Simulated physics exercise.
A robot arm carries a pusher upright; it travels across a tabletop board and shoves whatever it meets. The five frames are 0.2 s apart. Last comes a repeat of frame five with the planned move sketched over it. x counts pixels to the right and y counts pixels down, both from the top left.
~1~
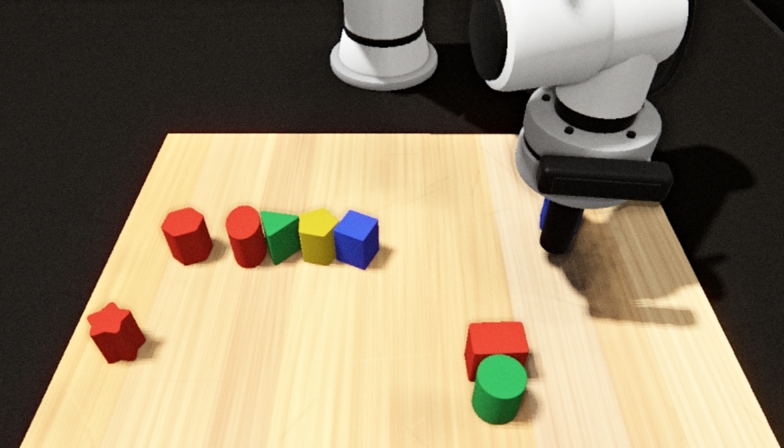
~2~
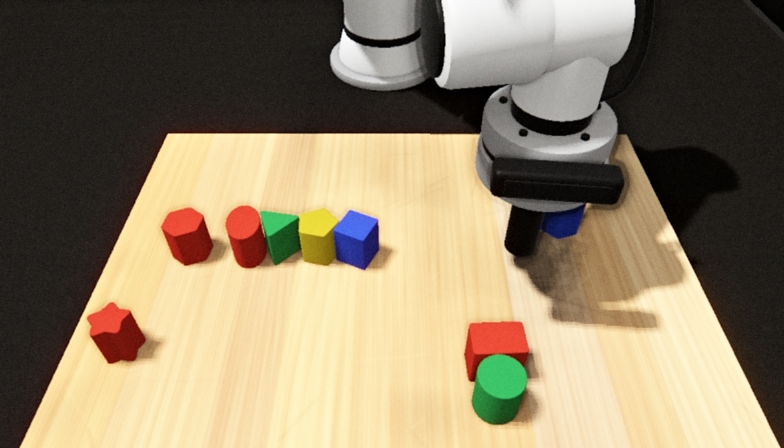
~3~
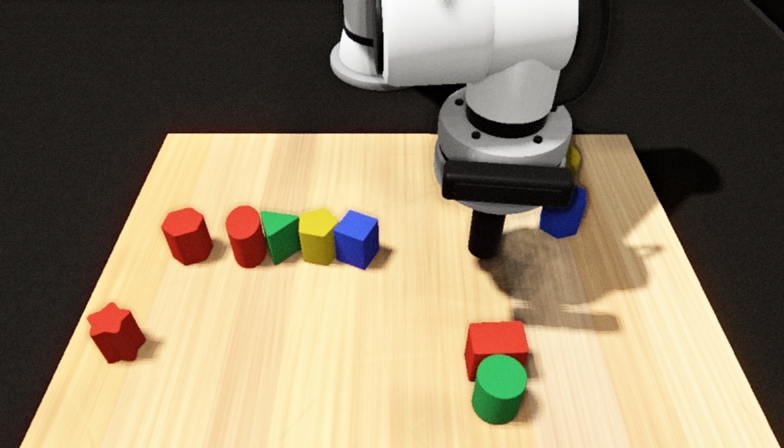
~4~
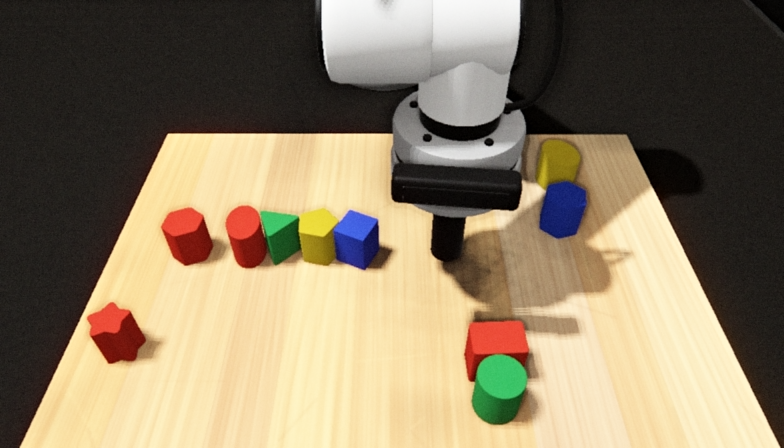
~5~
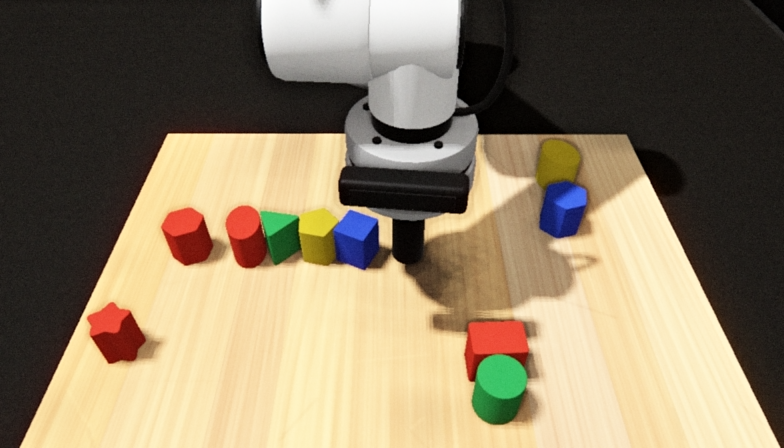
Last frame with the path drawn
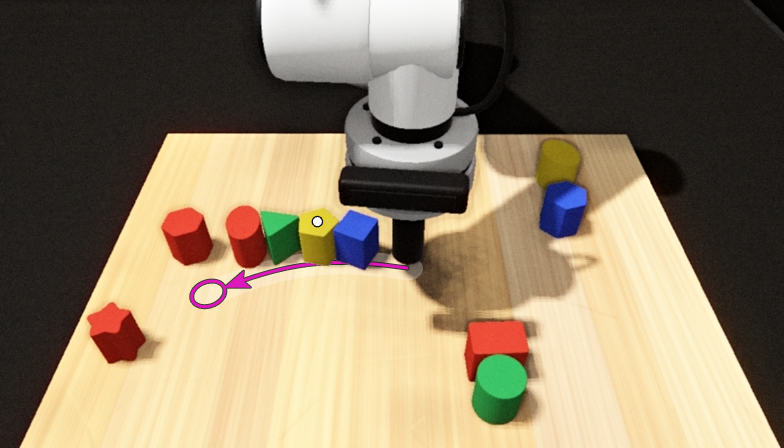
A white robot arm with a black rod-like pusher reaches over a pale wooden tabletop, seen from above at an angle against a dark background. A red block, a red oval, a green triangle, a yellow pentagon and a blue block line the left, with a red star below, red and green blocks lower right. The arm glides steadily left, uncovering blue and yellow blocks, while every block and the camera stay still.
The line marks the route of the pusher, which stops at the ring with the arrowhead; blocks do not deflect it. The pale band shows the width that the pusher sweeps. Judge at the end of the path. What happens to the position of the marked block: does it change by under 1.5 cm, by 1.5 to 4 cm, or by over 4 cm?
Movement: Over 4 cm.
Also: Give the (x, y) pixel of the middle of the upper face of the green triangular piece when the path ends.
I expect it at (242, 200).
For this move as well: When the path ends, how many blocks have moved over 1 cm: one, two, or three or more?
It looks like three or more blocks will be pushed more than about 1 cm.
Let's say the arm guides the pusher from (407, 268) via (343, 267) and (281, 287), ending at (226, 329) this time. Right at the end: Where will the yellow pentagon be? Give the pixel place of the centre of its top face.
Somewhere near (286, 200).
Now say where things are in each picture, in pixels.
Pusher's lower end at (555, 244); red oval block at (243, 221); green triangular piece at (276, 220); yellow pentagon at (317, 222); blue four-sided block at (356, 224), in the first picture.
Pusher at (520, 246); blocks still, in the second picture.
Pusher at (483, 248); blocks still, in the third picture.
Pusher at (446, 251); blocks still, in the fourth picture.
Pusher at (408, 253); red oval block at (243, 221); green triangular piece at (276, 220); yellow pentagon at (317, 222); blue four-sided block at (356, 224), in the fifth picture.
Drawn move, from (407, 268) through (342, 262) and (275, 271) to (208, 294); the dot is on the yellow pentagon.
The first path, step by step. One third of the way, pusher at (339, 248); red oval block at (230, 223), turned 30° anticlockwise; green triangular piece at (253, 205), turned 40° anticlockwise; yellow pentagon at (286, 202), turned 25° clockwise; blue four-sided block at (315, 216), turned 30° clockwise.
Two thirds of the way, pusher at (271, 256); red oval block at (230, 223), turned 30° anticlockwise; green triangular piece at (243, 200), turned 65° anticlockwise; yellow pentagon at (274, 192), turned 45° clockwise; blue four-sided block at (292, 213), turned 50° clockwise.
At the end, pusher at (203, 279); red oval block at (222, 224); green triangular piece at (242, 200), turned 65° anticlockwise; yellow pentagon at (274, 192), turned 45° clockwise; blue four-sided block at (292, 213), turned 50° clockwise.
